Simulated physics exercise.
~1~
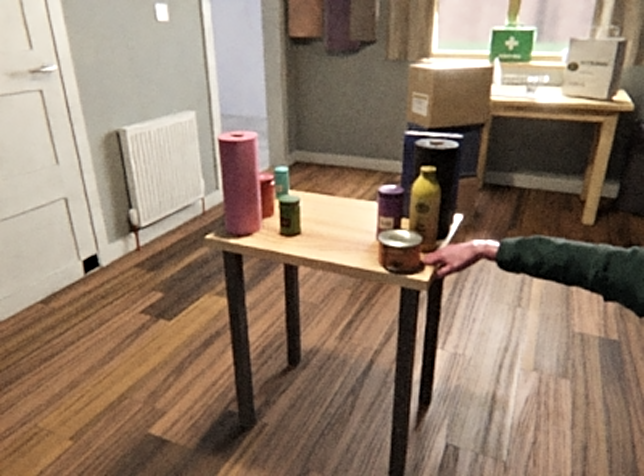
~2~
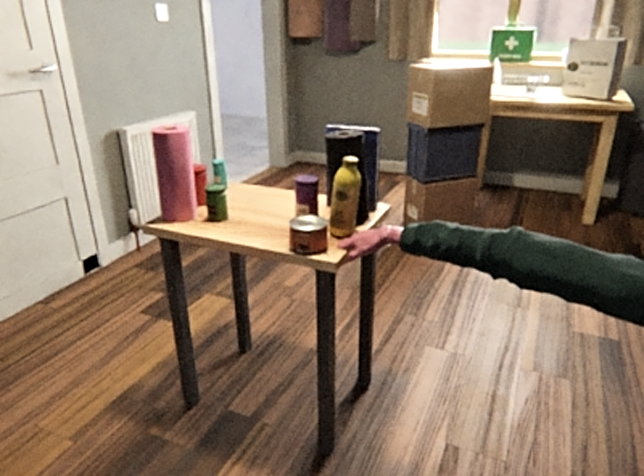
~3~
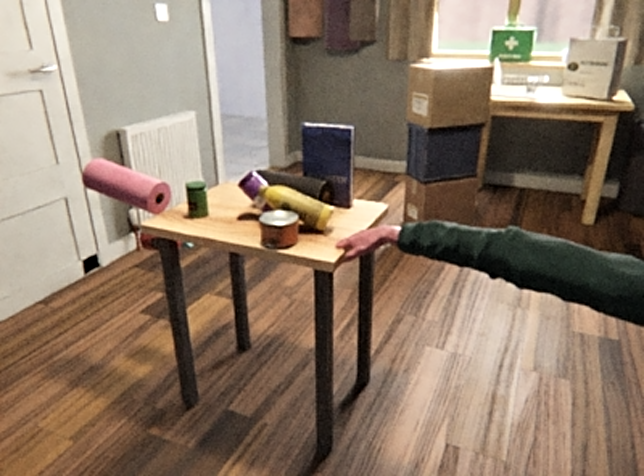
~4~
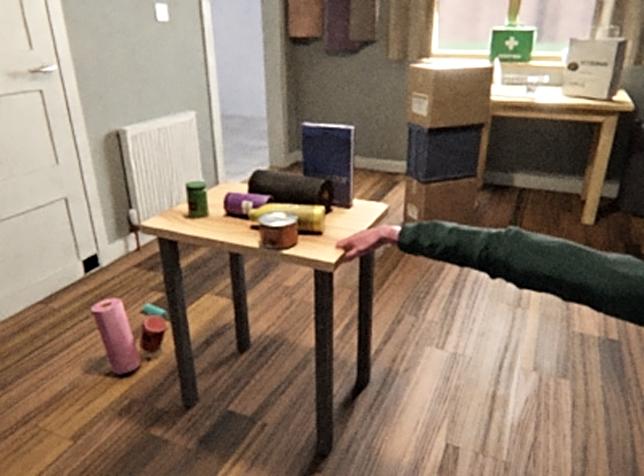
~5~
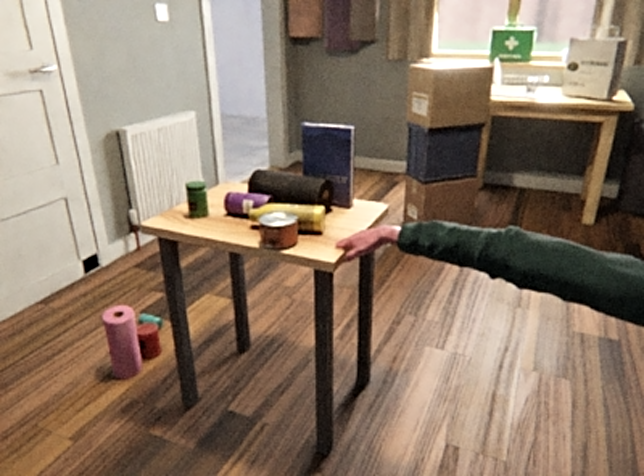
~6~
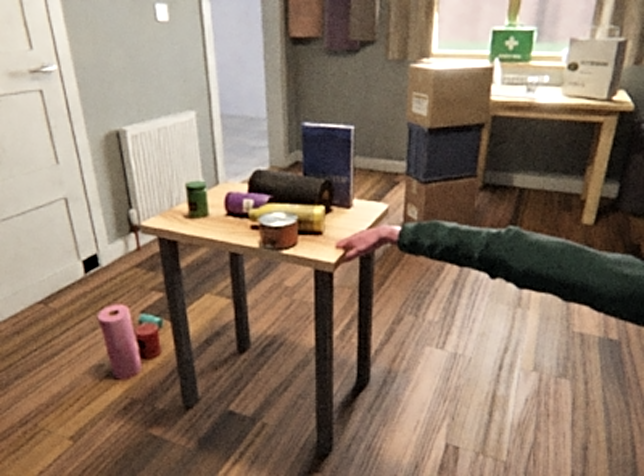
A hand shoved a small table crowded with containers to the left, making several topple; the pink roll, a red jar and a turquoise shaker fell to the floor, while the black roll, yellow bottle and purple jar ended up lying on top.
